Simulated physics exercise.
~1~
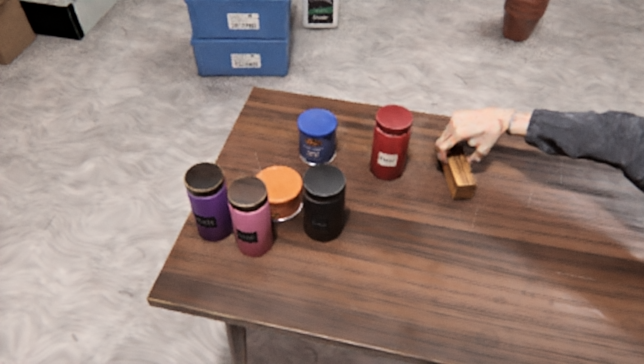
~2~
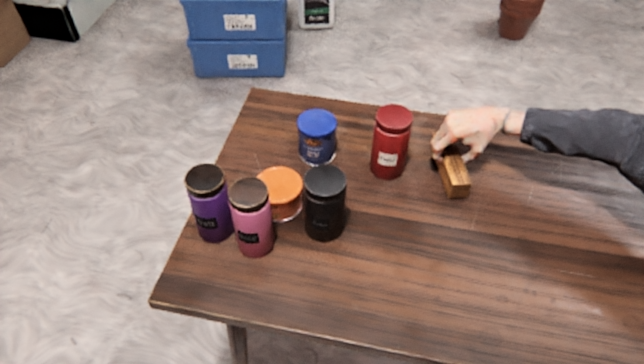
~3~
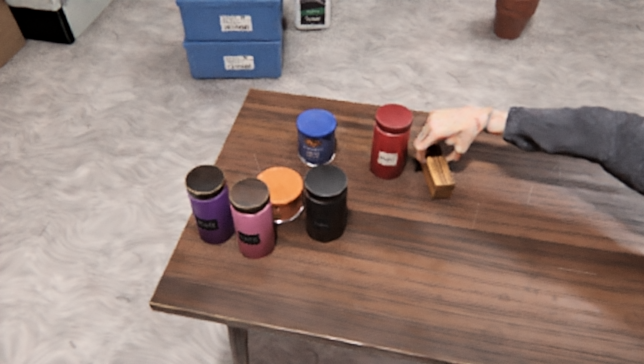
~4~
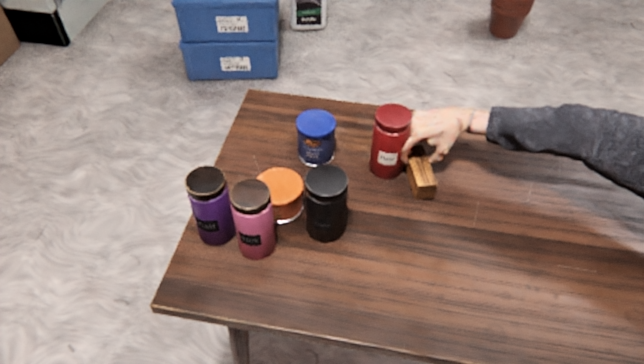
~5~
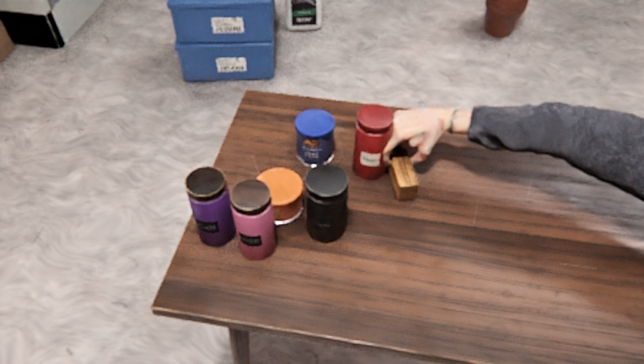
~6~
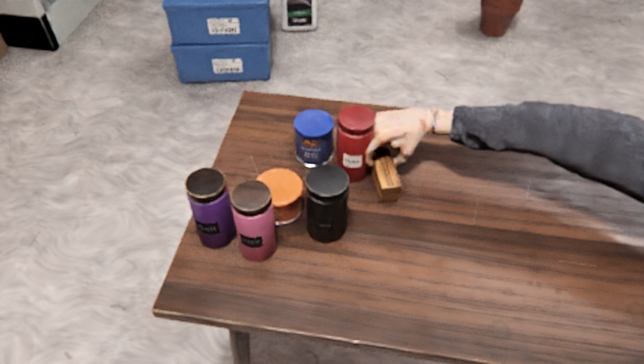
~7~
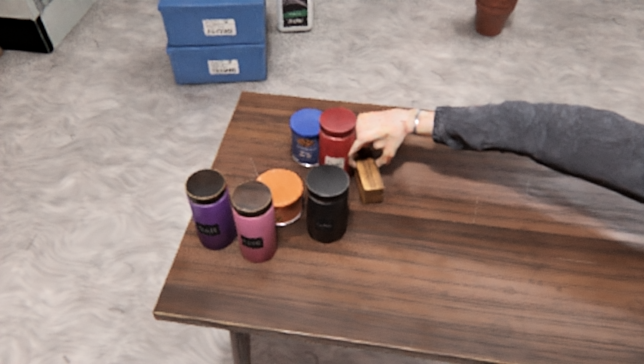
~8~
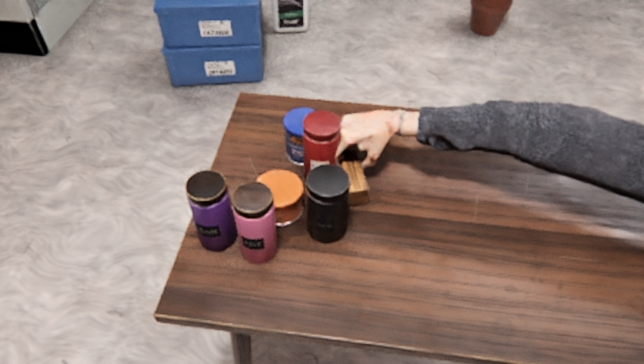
We see a hand sliding a small wooden block leftward across a wooden table holding six colourful lidded containers, until it meets the red jar and pushes it along, still upright, against the blue tin, which shifts slightly while the others stay put.
